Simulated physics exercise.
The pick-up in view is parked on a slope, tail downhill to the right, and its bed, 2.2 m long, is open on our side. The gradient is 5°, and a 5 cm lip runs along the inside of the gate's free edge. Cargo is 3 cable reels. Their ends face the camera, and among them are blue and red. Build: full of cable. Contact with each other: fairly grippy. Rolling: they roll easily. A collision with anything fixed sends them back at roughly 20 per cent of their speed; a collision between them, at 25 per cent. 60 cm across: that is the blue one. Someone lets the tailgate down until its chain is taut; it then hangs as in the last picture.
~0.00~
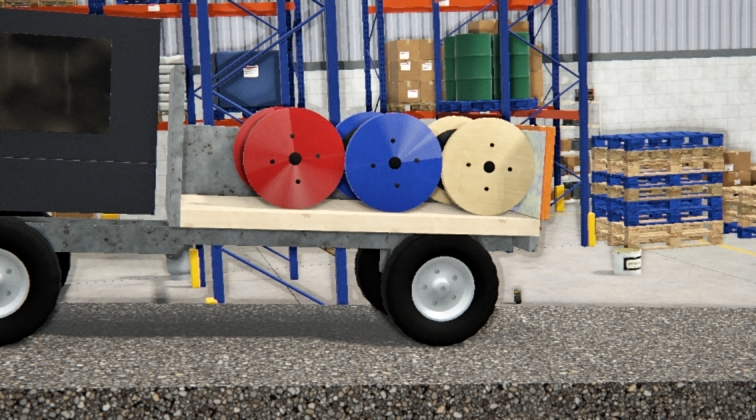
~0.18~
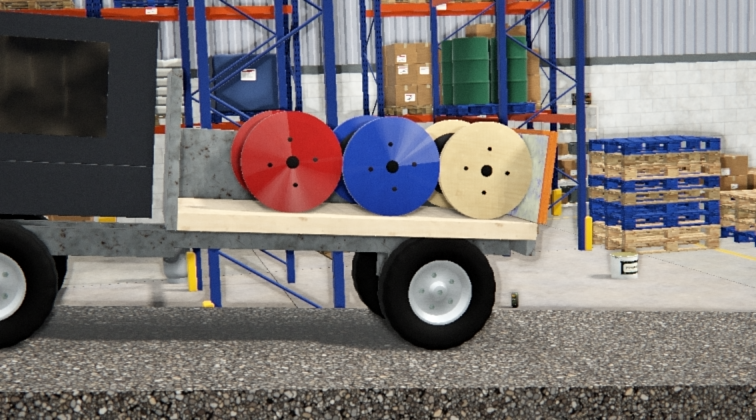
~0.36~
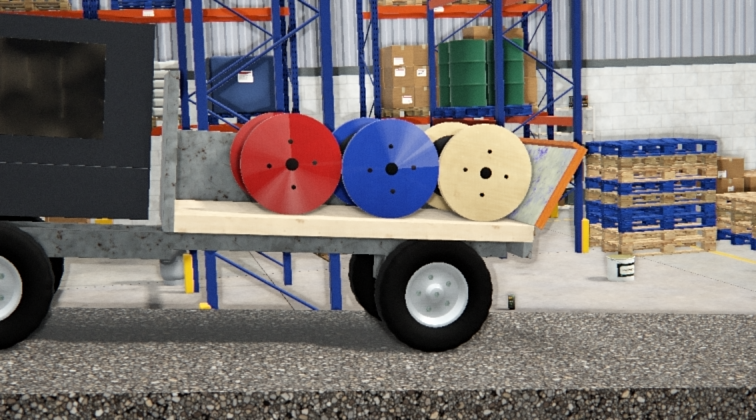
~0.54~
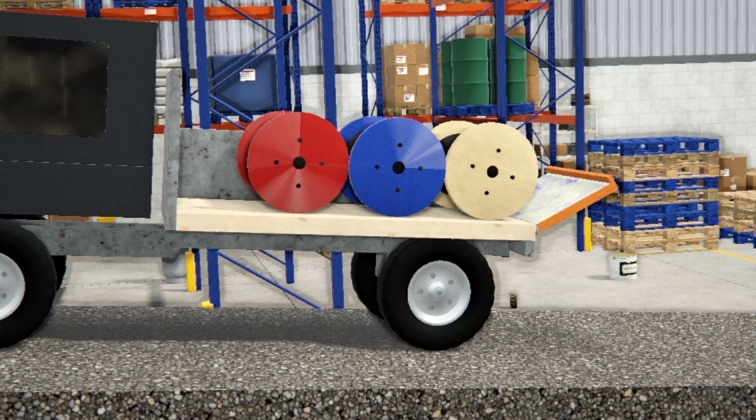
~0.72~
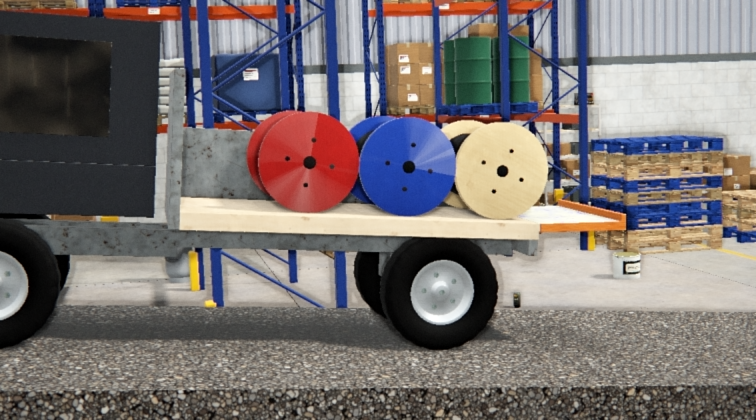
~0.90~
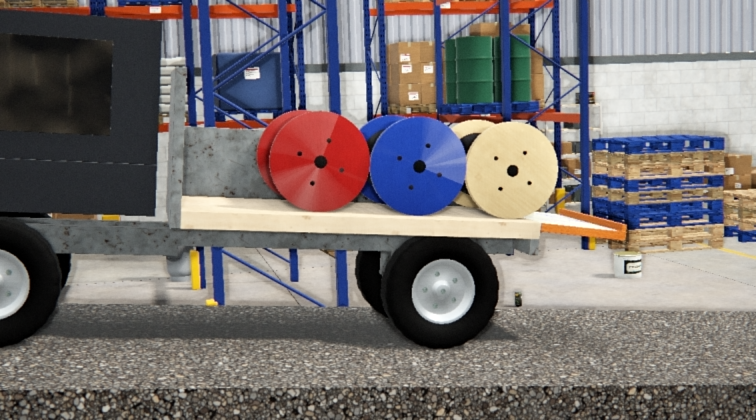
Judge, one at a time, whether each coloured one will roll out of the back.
Blue - it will. Red - it will.
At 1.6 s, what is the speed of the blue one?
It's travelling at about 0.7 m/s.
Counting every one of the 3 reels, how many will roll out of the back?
Altogether that makes 3.
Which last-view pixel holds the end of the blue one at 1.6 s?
Roughly at (476, 169).
By 1.6 s, blue is on the bed, 40 cm short of the hinge, rolling right; red is on the bed, 100 cm short of the hinge, rolling right; 0 gone off the back.
By 2.4 s, blue is on the gate, 30 cm past the hinge, rolling right; red is on the bed, 30 cm short of the hinge, rolling right; 1 gone off the back.
By 3.4 s, blue is off the vehicle; red is dropping off the gate; 3 gone off the back.
Finally (10.2 s), blue is out on the ground; red is out on the ground; 3 gone off the back.
